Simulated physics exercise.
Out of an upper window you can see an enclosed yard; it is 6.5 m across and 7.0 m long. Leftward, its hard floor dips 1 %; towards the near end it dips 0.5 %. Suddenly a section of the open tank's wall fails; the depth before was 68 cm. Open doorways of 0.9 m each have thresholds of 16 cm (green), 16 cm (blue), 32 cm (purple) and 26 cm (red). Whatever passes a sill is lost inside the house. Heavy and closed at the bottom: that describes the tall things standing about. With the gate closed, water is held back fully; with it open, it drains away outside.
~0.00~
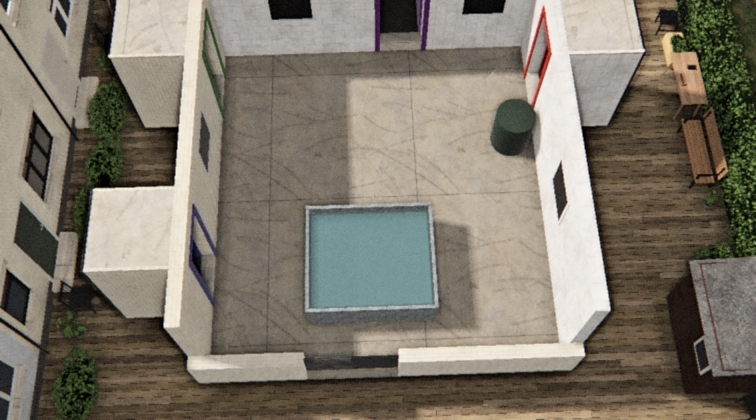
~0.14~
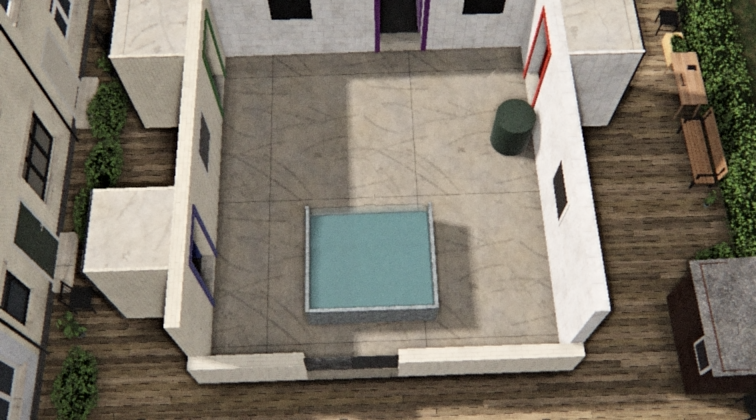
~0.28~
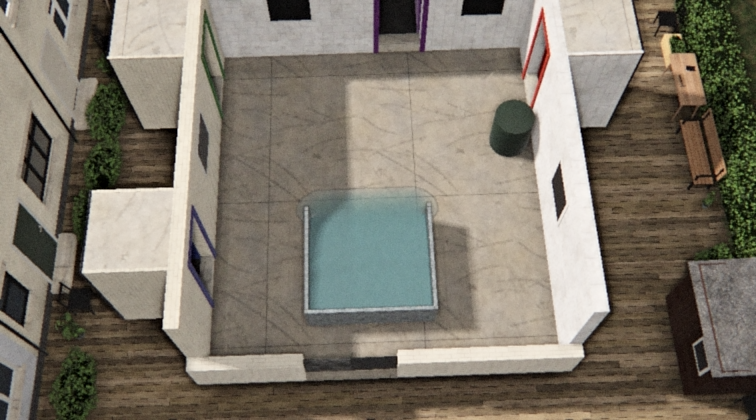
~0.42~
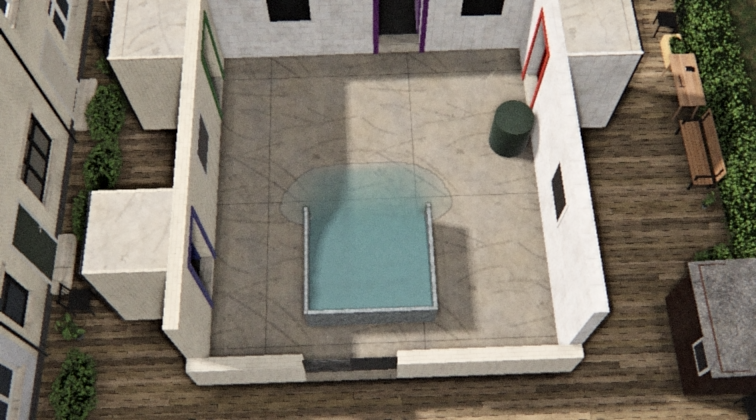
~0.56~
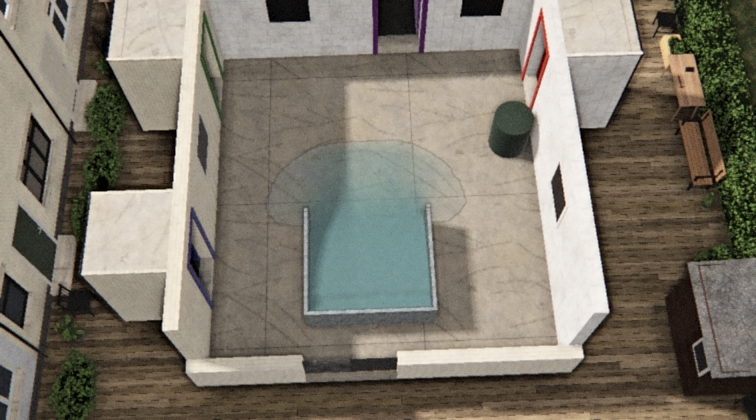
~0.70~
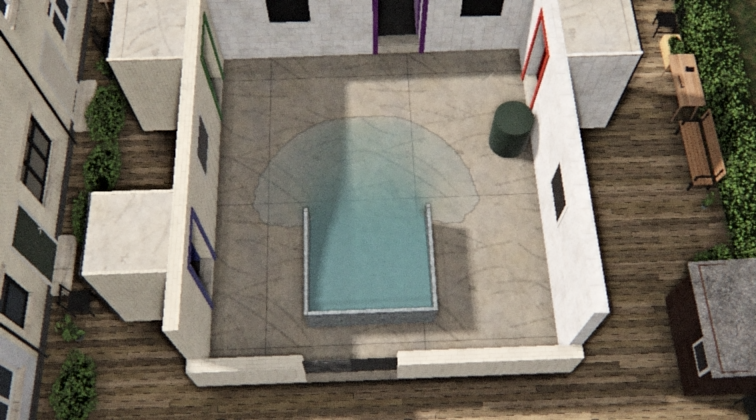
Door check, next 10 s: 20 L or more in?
The green door lets in a larger amount than the limit; the blue door lets in a smaller amount than the limit; the purple door lets in a smaller amount than the limit; the red door lets in a smaller amount than the limit.
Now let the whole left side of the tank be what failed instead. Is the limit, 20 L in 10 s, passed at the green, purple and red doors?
The green door comes out less than that, the purple door less than that and the red door less than that.
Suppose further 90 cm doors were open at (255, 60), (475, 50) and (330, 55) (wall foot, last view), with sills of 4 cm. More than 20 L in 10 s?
In turn: Over, over, past it.
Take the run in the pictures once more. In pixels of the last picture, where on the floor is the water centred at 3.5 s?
Roughly (361, 132) in the last picture.
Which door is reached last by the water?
Result: Blue door.
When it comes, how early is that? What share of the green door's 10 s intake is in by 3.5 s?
Some 45 in a hundred.
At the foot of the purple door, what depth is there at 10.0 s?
Around 4.5 cm there.
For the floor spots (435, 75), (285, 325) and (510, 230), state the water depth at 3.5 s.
Reading - approx. 17 / 0 / 0 cm.
After 1.4 s water covers 45 % of the floor and is deepest (30 cm) near (363, 58); green door not reached, blue door not reached, purple door 22 cm at the sill, 0 L in, red door not reached.
After 2.2 s water covers 55 % of the floor and is deepest (37 cm) near (224, 63); green door 14 cm at the sill, 0 L in, blue door not reached, purple door 31 cm at the sill, 0 L in, red door not reached.
After 3.5 s water covers 60 % of the floor and is deepest (30 cm) near (224, 63); green door 27 cm at the sill, 28 L in, blue door not reached, purple door 19 cm at the sill, 0 L in, red door 17 cm at the sill, 0 L in.
After 6.0 s water covers 75 % of the floor and is deepest (16 cm) near (375, 158); green door 13 cm at the sill, 61 L in, blue door 7 cm at the sill, 0 L in, purple door 13 cm at the sill, 0 L in, red door 13 cm at the sill, 1 L in.
After 10.0 s water covers 95 % of the floor and is deepest (18 cm) near (210, 369); green door 13 cm at the sill, 61 L in, blue door 10 cm at the sill, 0 L in, purple door 4 cm at the sill, 0 L in, red door 4 cm at the sill, 1 L in.
